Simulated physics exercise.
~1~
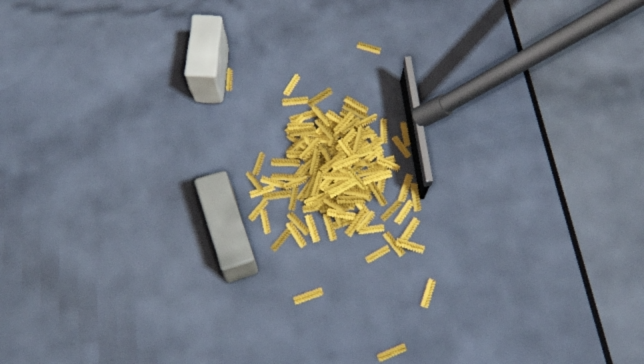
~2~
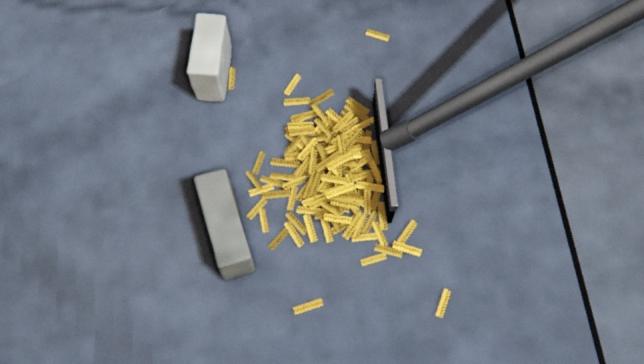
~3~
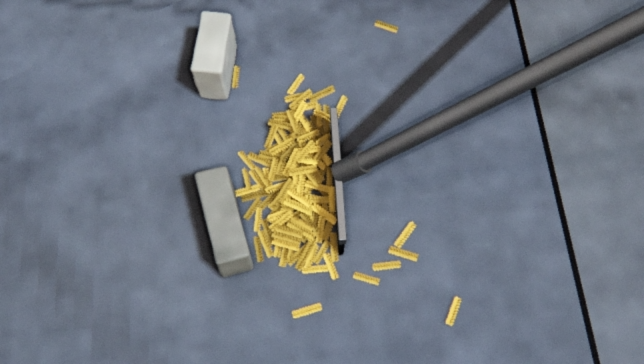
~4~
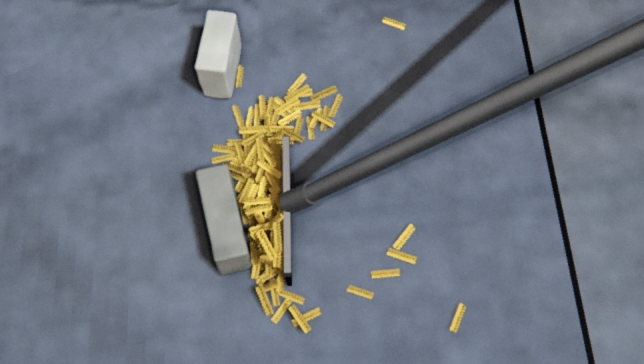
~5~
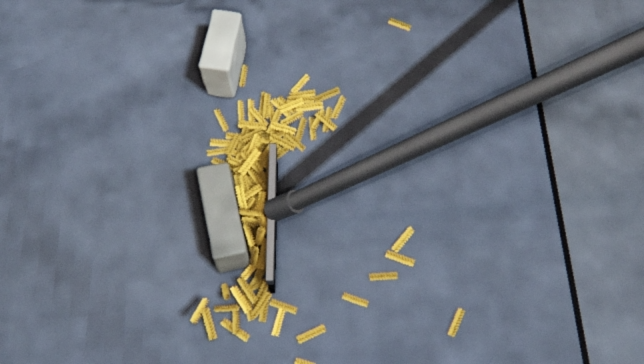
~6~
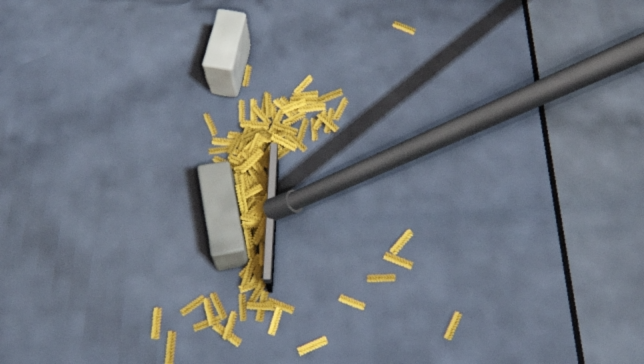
A dark squeegee on a long grey handle reaches in from the upper right over a mottled blue-grey floor, seen from above. Left of its blade lies a heap of short yellow pasta pieces, with a few strays around it, and beyond stand two pale grey blocks with a gap between them. The blade pushes the heap left and slightly down, leaving several pieces behind. The pasta packs against the lower block and spreads up and down along the blade. The squeegee slows and stops just short of that block. Some pieces spill around its lower end, while most stay held in front and few enter the gap.
